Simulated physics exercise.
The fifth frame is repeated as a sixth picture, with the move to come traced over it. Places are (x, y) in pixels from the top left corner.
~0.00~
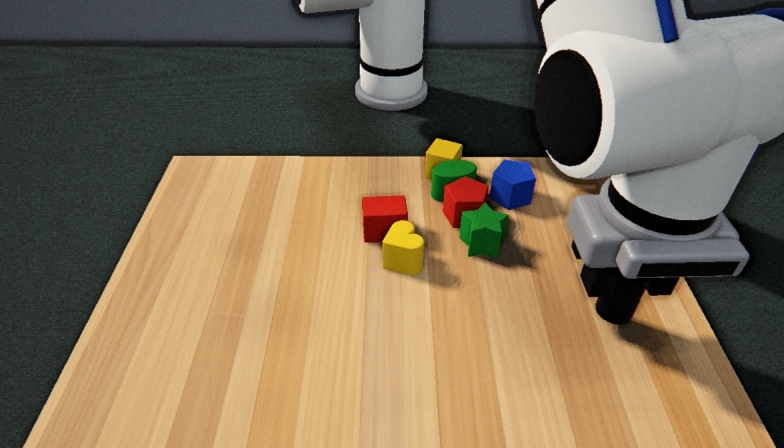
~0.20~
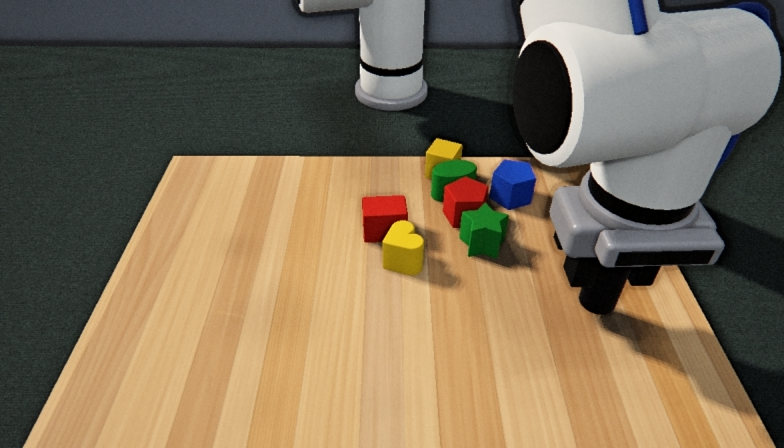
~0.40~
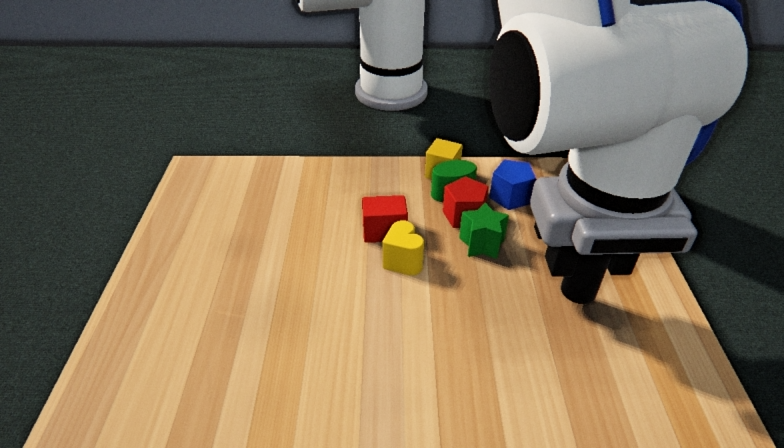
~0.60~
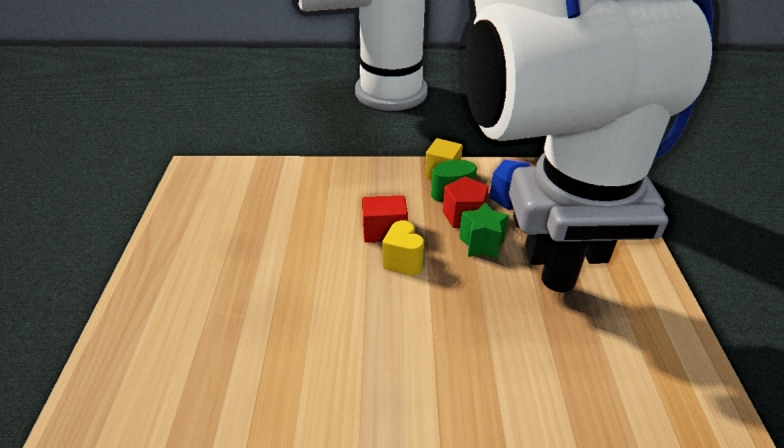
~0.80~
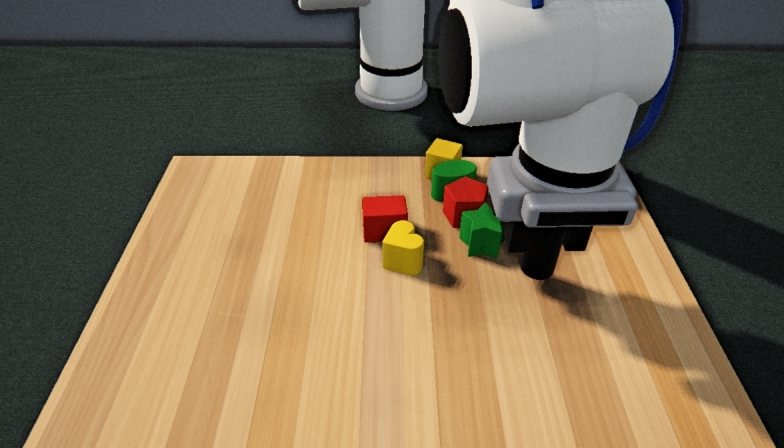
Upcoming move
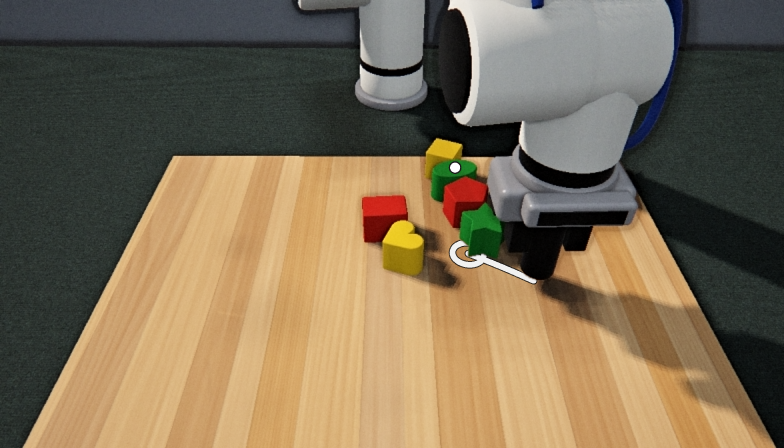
On a striped wooden tabletop, a white robot arm with a dark rod moved steadily left and slightly away toward a cluster of red, yellow, green and blue blocks, which stayed almost entirely still.
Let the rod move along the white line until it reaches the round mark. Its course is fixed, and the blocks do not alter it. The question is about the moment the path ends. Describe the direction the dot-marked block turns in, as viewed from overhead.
It is turned anticlockwise.
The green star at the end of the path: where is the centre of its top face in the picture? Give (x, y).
The middle of its top is at (465, 202).
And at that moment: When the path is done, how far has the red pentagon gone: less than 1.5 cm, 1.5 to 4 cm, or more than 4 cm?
The red pentagon ends up a moderate distance away, 1.5 to 4 cm.
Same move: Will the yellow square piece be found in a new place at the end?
In short: Yes.
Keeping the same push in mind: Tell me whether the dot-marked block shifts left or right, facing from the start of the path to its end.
Facing the way the path runs, start to end, you'll find the dot-marked block has shifted right.
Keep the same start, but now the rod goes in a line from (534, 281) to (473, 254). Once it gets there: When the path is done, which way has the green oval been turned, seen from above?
Looking down, my answer is that the green oval rotates anticlockwise.
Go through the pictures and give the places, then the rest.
In the first picture, tip of the rod at (614, 311), middles of tops, yellow square piece at (445, 148), green oval at (455, 168), red pentagon at (468, 189), green star at (486, 218).
In the second picture, rod at (597, 302), nothing pushed.
In the third picture, rod at (578, 291), nothing pushed.
In the fourth picture, rod at (558, 280), nothing pushed.
In the fifth picture, rod at (537, 268), yellow square piece at (445, 148), green oval at (455, 168), red pentagon at (468, 189), green star at (486, 218).
The line goes straight from (534, 281) to (468, 254); the dot is on the green oval.
What follows on the original path. Halfway along, rod at (503, 254); green star at (483, 214).
At the end, rod at (470, 241); yellow square piece at (439, 141); green oval at (454, 159), turned 25° anticlockwise; red pentagon at (468, 178); green star at (465, 202), turned 40° clockwise.
